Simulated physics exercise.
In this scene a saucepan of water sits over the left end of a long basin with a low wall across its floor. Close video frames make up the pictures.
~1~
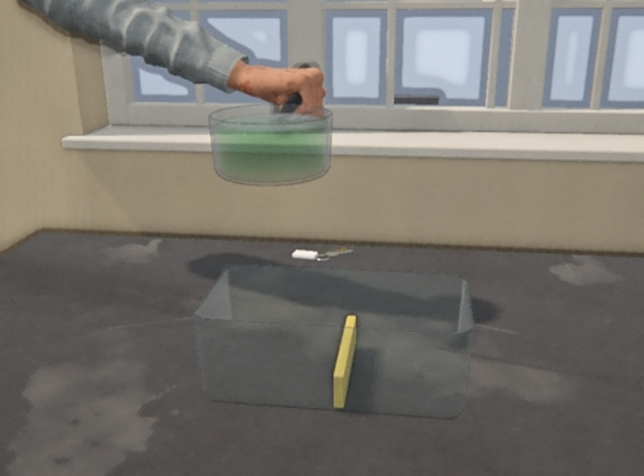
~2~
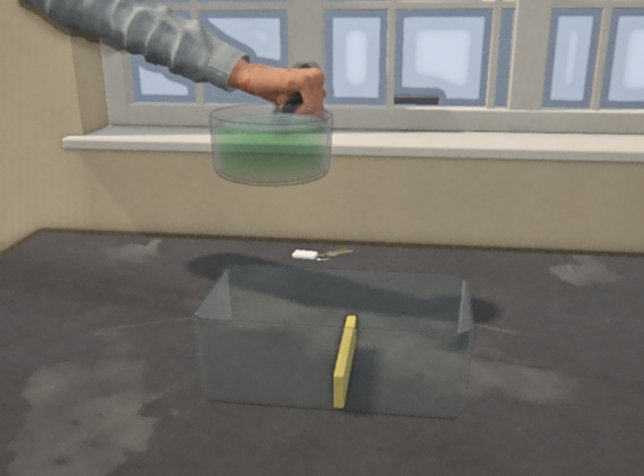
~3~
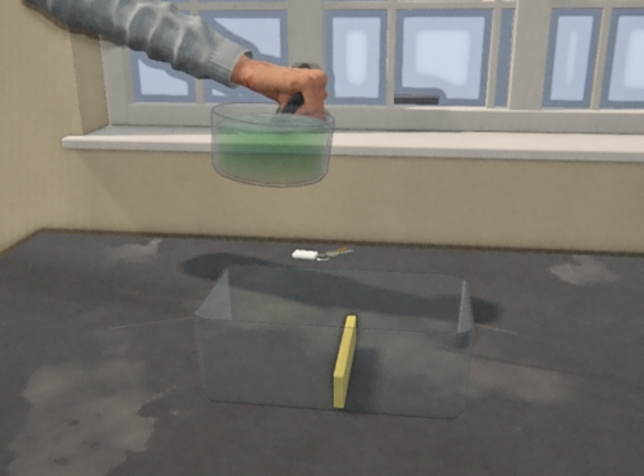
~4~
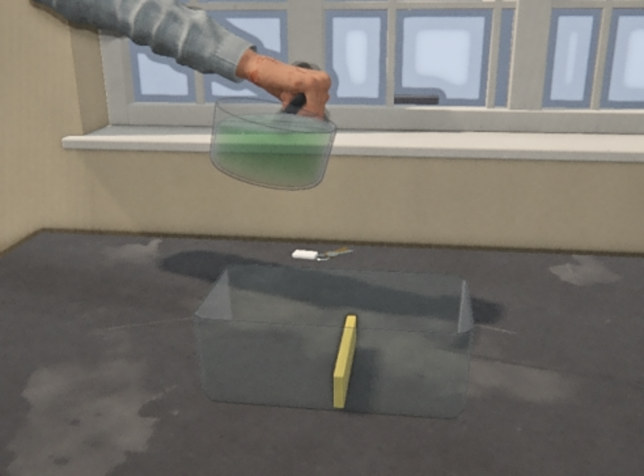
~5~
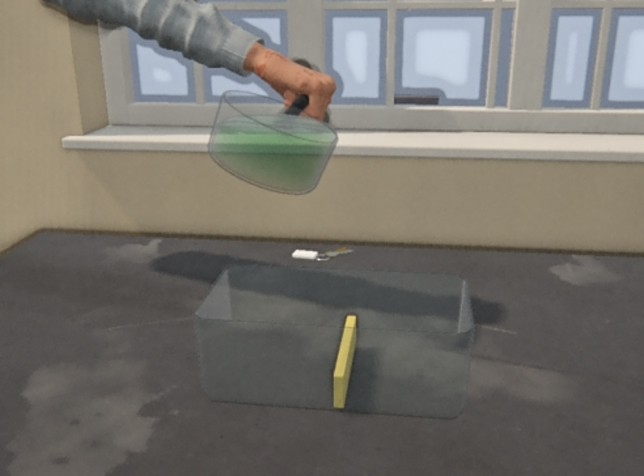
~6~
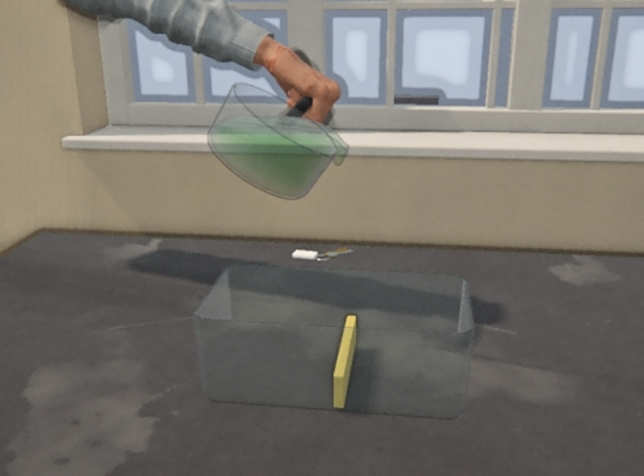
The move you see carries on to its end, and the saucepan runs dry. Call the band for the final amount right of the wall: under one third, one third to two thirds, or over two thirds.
Band: Over two thirds.
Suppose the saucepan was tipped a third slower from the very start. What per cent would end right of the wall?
About 85 per cent.
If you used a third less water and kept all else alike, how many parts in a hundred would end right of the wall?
About 75 parts in a hundred, give or take.
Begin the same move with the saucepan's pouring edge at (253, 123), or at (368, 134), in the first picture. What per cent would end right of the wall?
10 % and 85 %.
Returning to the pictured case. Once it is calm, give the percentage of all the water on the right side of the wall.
80 % or thereabouts.
A moment on, the saucepan is tipped on its side and 21 per cent is still to pour, 0 is left of the wall and 26 right of it.
Next, the saucepan is tipped right over and 4 per cent is still to pour, 10 is left of the wall and 75 right of it.
Then the saucepan is tipped right over and 0 per cent is still to pour, 17 is left of the wall and 79 right of it.
Later the saucepan is tipped right over and 0 per cent is still to pour, 18 is left of the wall and 80 right of it.
Finally, 18 per cent lies left of the wall, 80 right of it and 2 outside.
